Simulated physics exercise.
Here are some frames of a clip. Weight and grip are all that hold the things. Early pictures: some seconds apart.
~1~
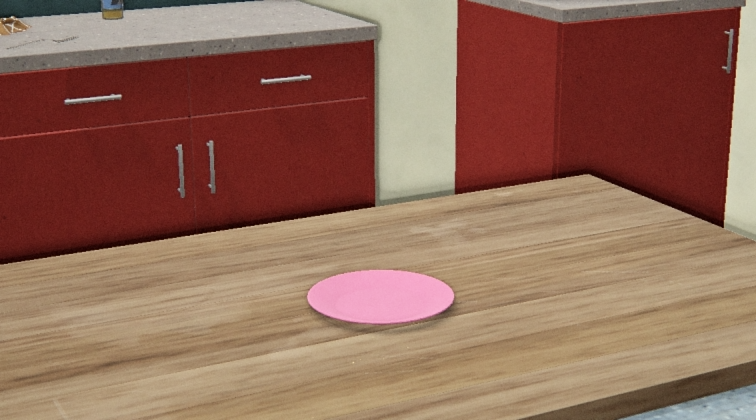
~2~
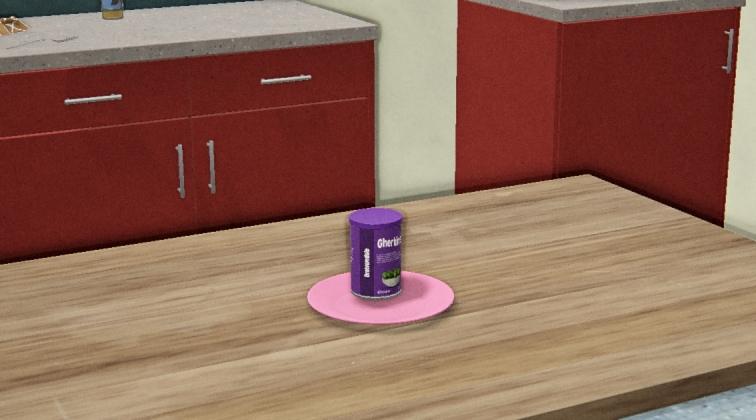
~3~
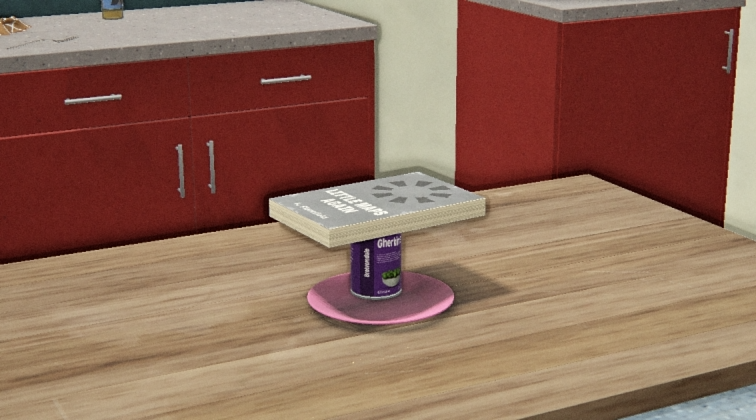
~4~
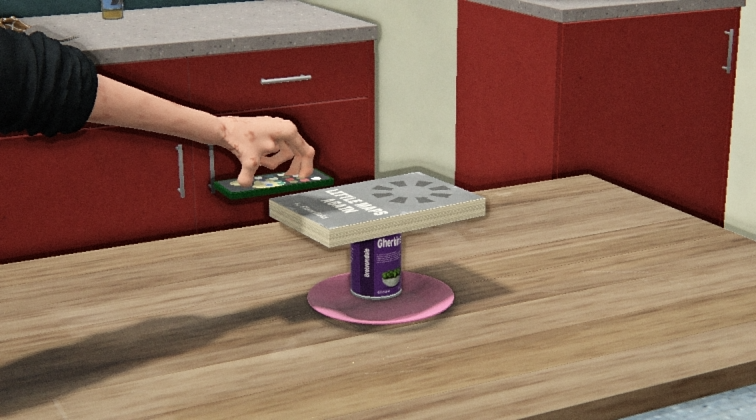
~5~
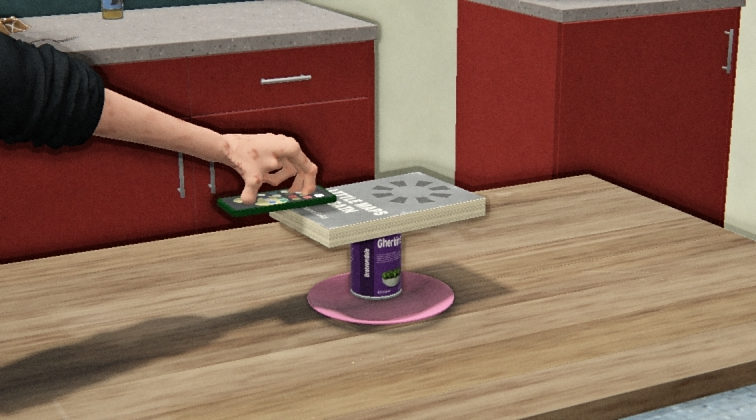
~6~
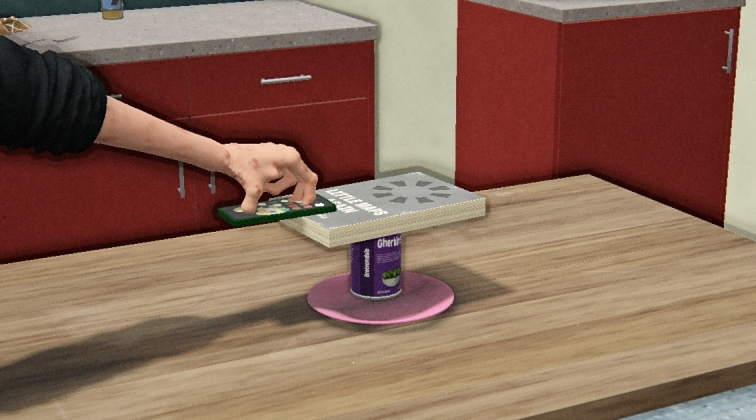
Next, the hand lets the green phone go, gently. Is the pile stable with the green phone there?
Not safe.
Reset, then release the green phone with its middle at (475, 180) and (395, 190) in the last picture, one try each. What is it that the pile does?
On the first go it collapses, and on the second it remains standing.
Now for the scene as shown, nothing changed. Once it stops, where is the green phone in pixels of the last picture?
Roughly pixel (207, 319) in the last picture.
Then, 0.30 s on from there, green phone now fallen.
Then, 0.50 s on from there, things are still on the move.
Then, 0.70 s on from there, as before.
Then, 1.70 s on from there, nothing new.
In the end, fallen, green phone; the other 3 unmoved. At the end, from the last picture's camera, green phone near (207, 319). The pile loses its balance.
